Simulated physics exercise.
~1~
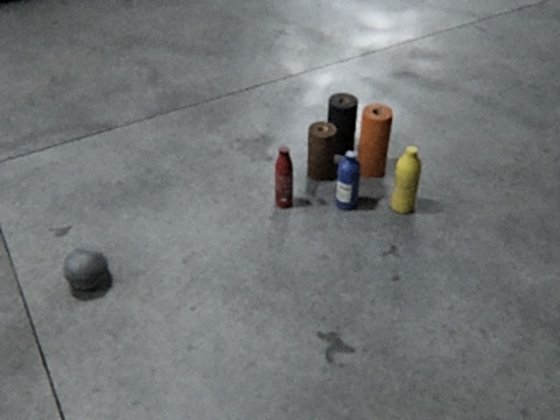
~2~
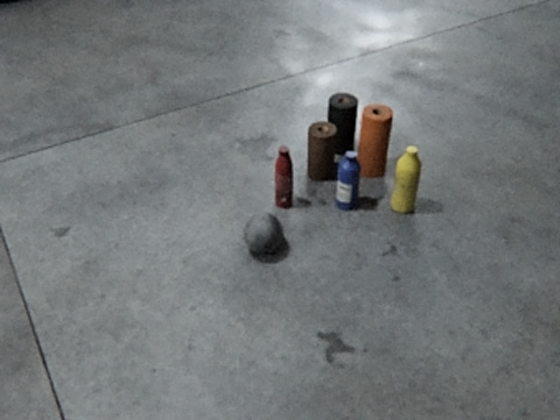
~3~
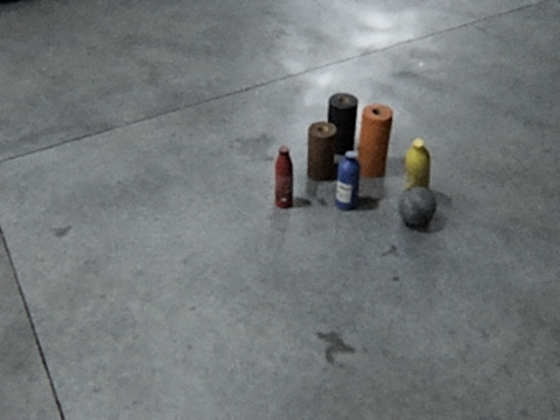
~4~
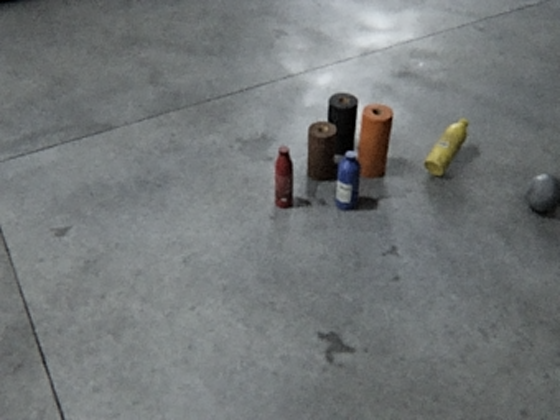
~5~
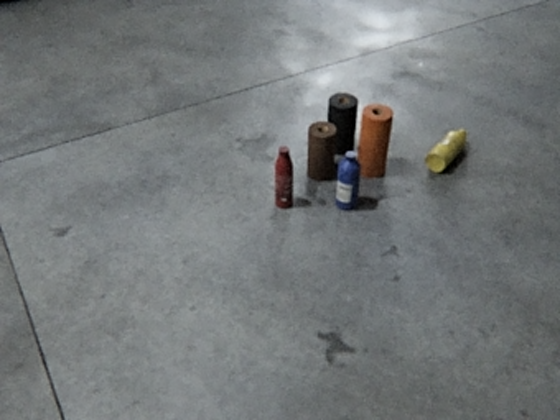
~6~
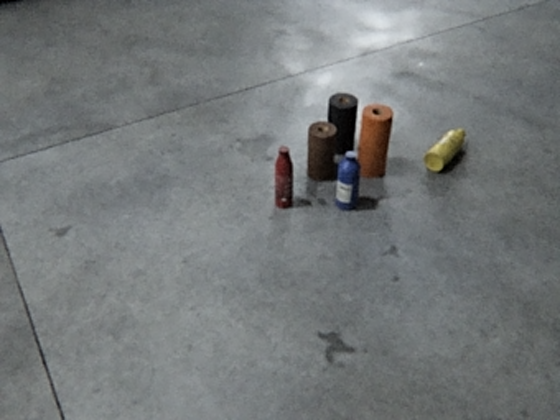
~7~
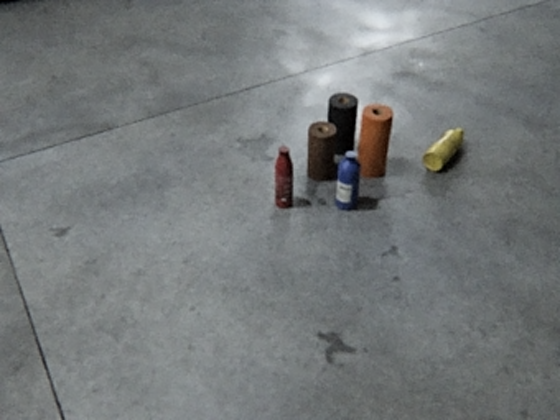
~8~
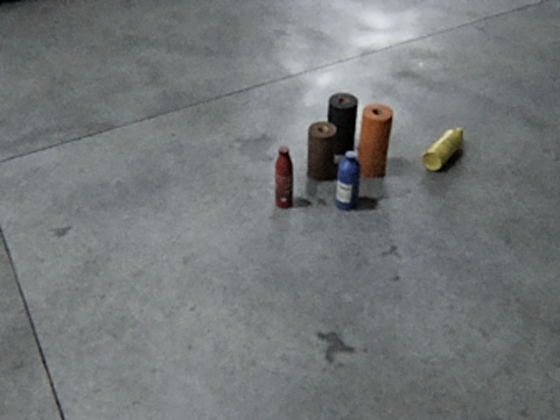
The clip opens on a grey concrete floor where a dark grey ball sits at the left, away from a cluster of three upright rolls, brown, black and orange, with red, blue and yellow bottles standing in front. The ball rolls to the right, passing in front of the red and blue bottles. It reaches the yellow bottle, which tilts and is knocked back to the right. The ball carries on and leaves at the right edge as the bottle topples. The yellow bottle ends lying on its side, while the other bottles and the rolls still stand in place.
